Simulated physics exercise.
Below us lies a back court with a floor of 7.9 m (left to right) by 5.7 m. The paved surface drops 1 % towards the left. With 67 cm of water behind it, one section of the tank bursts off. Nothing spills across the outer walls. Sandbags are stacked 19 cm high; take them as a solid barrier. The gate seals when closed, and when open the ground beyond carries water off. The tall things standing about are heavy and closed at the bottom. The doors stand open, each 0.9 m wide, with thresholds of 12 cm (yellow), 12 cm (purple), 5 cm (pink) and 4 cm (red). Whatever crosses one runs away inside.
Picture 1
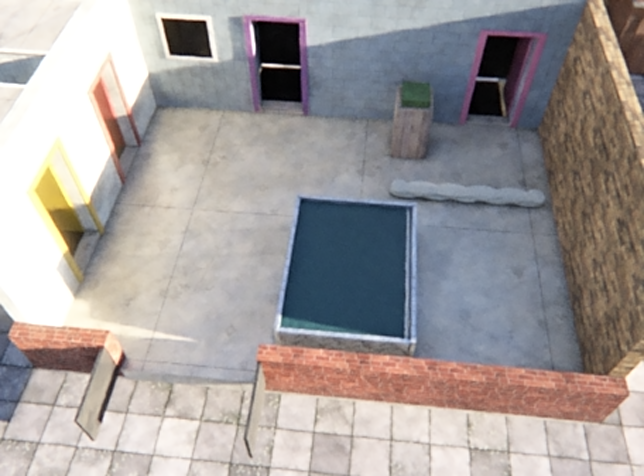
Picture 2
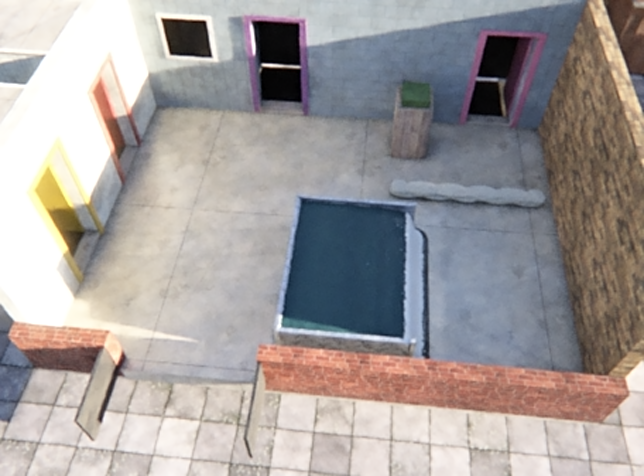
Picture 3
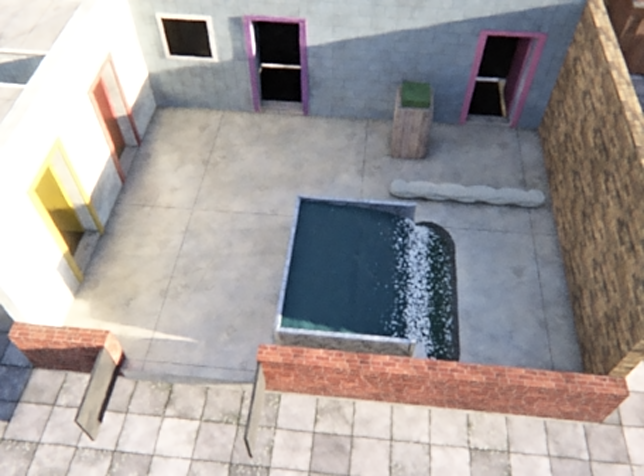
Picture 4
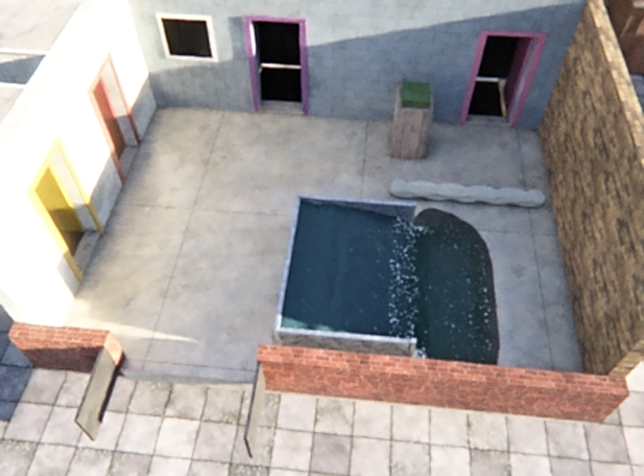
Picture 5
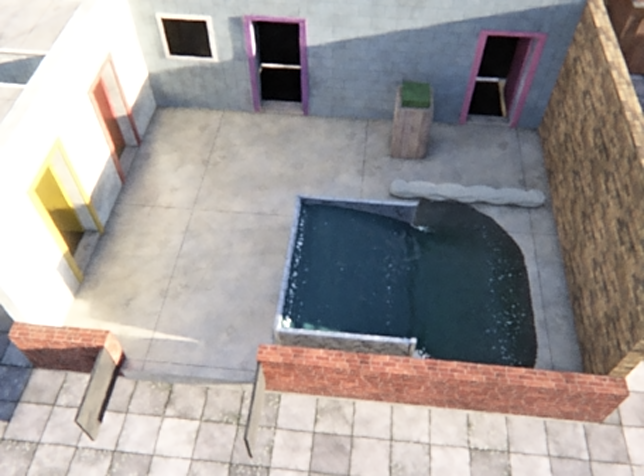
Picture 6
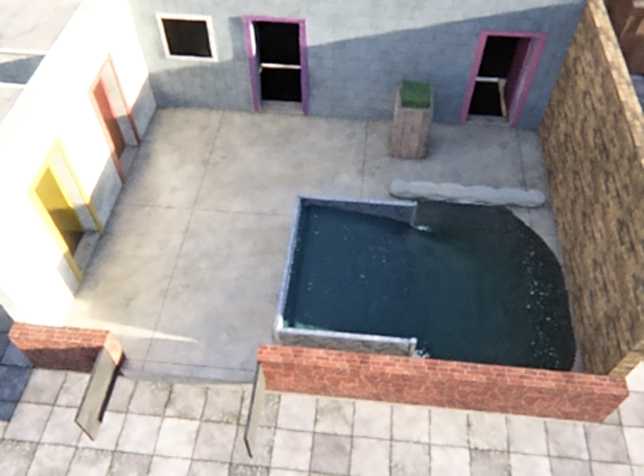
A walled back court with a pale concrete floor is seen from high above, the camera holding still. A rectangular tank of dark water stands behind a low red brick wall, with yellow and red doorways at left, two purple-framed openings behind, a green-topped block and a low grey barrier. The tank's right side opens, and water pours out, foaming white, then spreads rightward in a widening dark sheet.
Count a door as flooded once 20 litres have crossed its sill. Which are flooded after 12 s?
The water let in: At the yellow door it stays under the limit; at the purple door it keeps below the limit; at the pink door it goes over the limit; at the red door it exceeds the limit.
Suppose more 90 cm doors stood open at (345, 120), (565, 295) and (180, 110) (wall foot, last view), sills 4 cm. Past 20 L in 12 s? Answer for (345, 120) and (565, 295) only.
In that order: Below, over.
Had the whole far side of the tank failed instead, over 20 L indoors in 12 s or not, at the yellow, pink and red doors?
Then: Yellow under, pink over, red past it.
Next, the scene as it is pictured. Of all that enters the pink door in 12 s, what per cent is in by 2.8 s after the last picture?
Some 35 per cent by then.
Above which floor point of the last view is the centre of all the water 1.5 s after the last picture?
Around (461, 291).
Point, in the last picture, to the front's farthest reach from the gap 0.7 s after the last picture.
Near (542, 191).
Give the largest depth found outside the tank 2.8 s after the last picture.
About 30 cm.
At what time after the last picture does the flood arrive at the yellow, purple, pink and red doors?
Yellow 5.5 s, purple 4.5 s, pink 1.6 s, red 5.0 s.
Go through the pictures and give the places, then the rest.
The first frame shows still water, 67 cm deep, in the tank at (351, 265).
In the second frame, water pours out at (409, 285) and has run 1.3 m, to (417, 232); typically 6 cm deep outside, 67 cm at the tank's back.
In the third frame, water pours out at (408, 287) and has run 1.5 m, to (427, 225); typically 12 cm deep outside, 67 cm at the tank's back.
In the fourth frame, water pours out at (408, 288) and has run 1.8 m, to (451, 219); typically 11 cm deep outside, 66 cm at the tank's back.
In the fifth frame, the front is at (474, 213), 2.2 m from the gap at (408, 288); 5.7 m2 of floor is under water; 58 cm left at the back of the tank.
In the sixth frame, water pours out at (408, 288) and has run 2.6 m, to (554, 262); typically 8 cm deep outside, 57 cm at the tank's back.
Then, 0.7 s after the last picture water covers 20 % of the floor and is deepest (48 cm) near (575, 384); yellow door not reached, purple door not reached, pink door not reached, red door not reached.
Then, 1.5 s after the last picture water covers 25 % of the floor and is deepest (44 cm) near (573, 372); yellow door not reached, purple door not reached, pink door not reached, red door not reached.
Then, 2.8 s after the last picture water covers 35 % of the floor and is deepest (30 cm) near (515, 211); yellow door not reached, purple door not reached, pink door 14 cm at the sill, 38 L in, red door not reached.
Then, 6.3 s after the last picture water covers 75 % of the floor and is deepest (22 cm) near (156, 109); yellow door 6 cm at the sill, 0 L in, purple door 2 cm at the sill, 0 L in, pink door 5 cm at the sill, 99 L in, red door 10 cm at the sill, 33 L in.
Then, 11.3 s after the last picture water covers 85 % of the floor and is deepest (14 cm) near (412, 296); yellow door 8 cm at the sill, 0 L in, purple door 4 cm at the sill, 0 L in, pink door 5 cm at the sill, 101 L in, red door 8 cm at the sill, 97 L in.
